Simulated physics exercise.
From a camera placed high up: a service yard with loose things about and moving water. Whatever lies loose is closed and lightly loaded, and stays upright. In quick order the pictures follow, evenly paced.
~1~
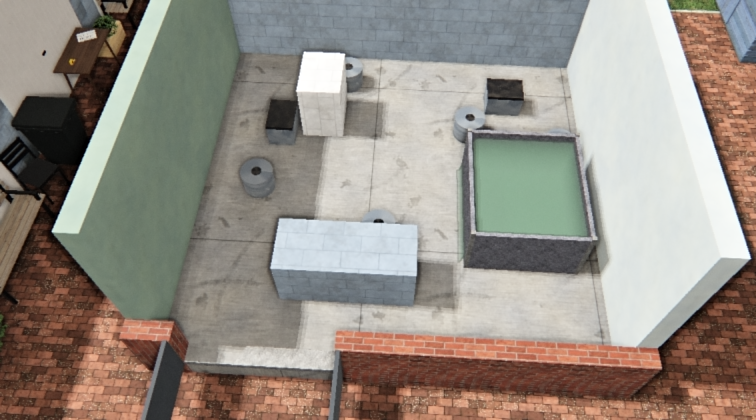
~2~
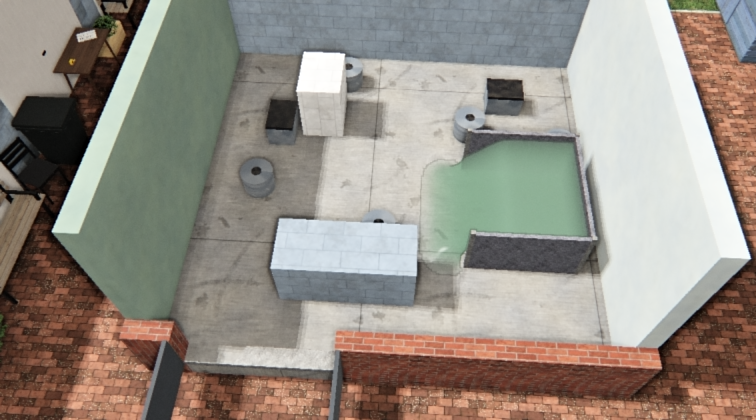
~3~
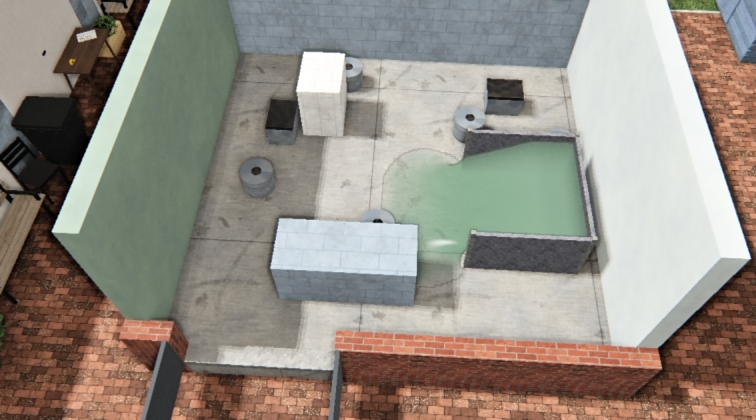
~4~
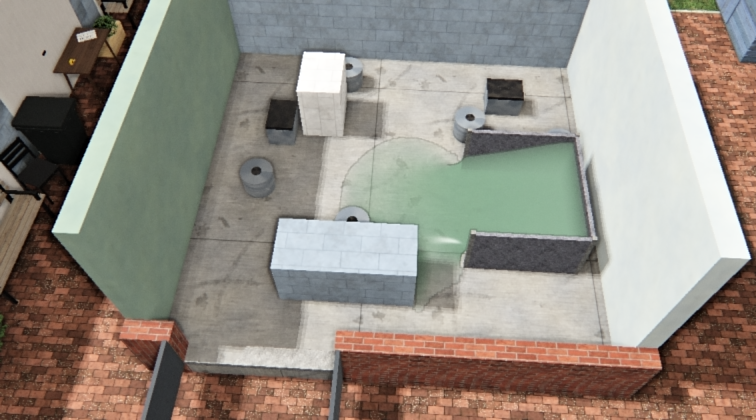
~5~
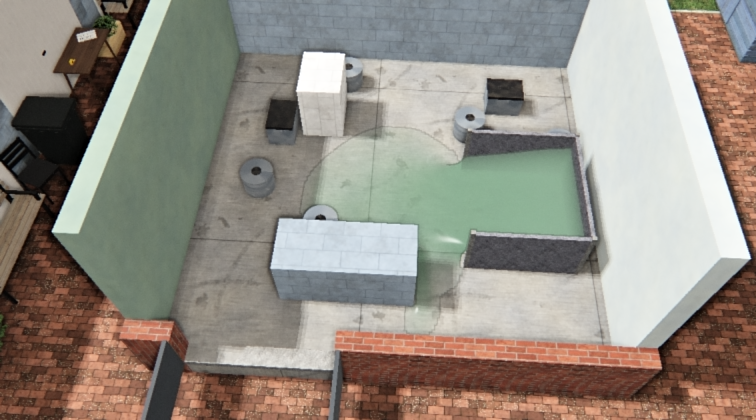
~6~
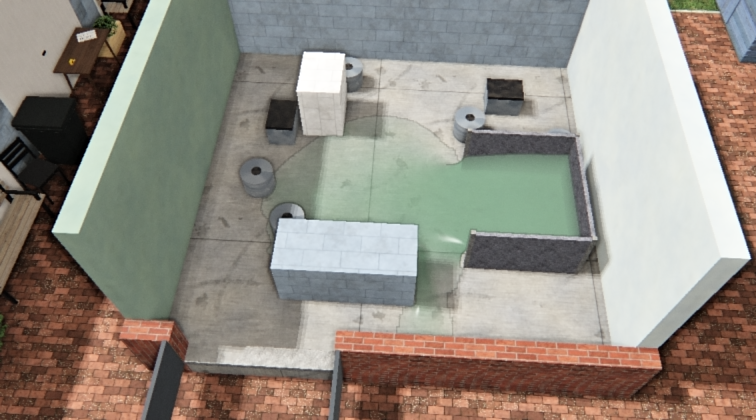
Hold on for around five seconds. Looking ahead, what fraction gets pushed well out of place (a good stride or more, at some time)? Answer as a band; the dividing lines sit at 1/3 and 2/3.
1/3 to 2/3.
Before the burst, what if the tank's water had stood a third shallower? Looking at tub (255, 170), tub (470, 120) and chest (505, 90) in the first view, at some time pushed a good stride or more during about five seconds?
First one cleared the mark, second one missed the mark, third one missed the mark.
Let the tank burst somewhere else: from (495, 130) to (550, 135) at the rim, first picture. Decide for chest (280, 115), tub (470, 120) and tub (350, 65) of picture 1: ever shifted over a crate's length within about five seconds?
First stays short of it, second covers that distance, third covers that distance.
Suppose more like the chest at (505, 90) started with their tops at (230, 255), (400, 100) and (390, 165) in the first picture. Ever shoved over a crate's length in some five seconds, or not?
The first travels far, the second sits tight and the third travels far.
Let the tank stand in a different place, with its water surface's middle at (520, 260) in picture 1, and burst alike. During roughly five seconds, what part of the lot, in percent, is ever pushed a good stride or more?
Roughly 60 per cent.
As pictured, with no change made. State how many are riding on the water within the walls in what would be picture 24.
So that is 3.
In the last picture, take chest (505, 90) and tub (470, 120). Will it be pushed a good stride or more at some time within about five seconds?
Taking them as you listed them, I'd say too little for the first and too little for the second.
A moment on, 2 of 7 are well off their spots; 0 afloat.
Next, 3 of 7 are well off their spots; 3 afloat.
Later, 3 of 7 are well off their spots; 3 afloat.
In the end, 4 of 7 are well off their spots, and 4 have been at some point; 2 afloat.
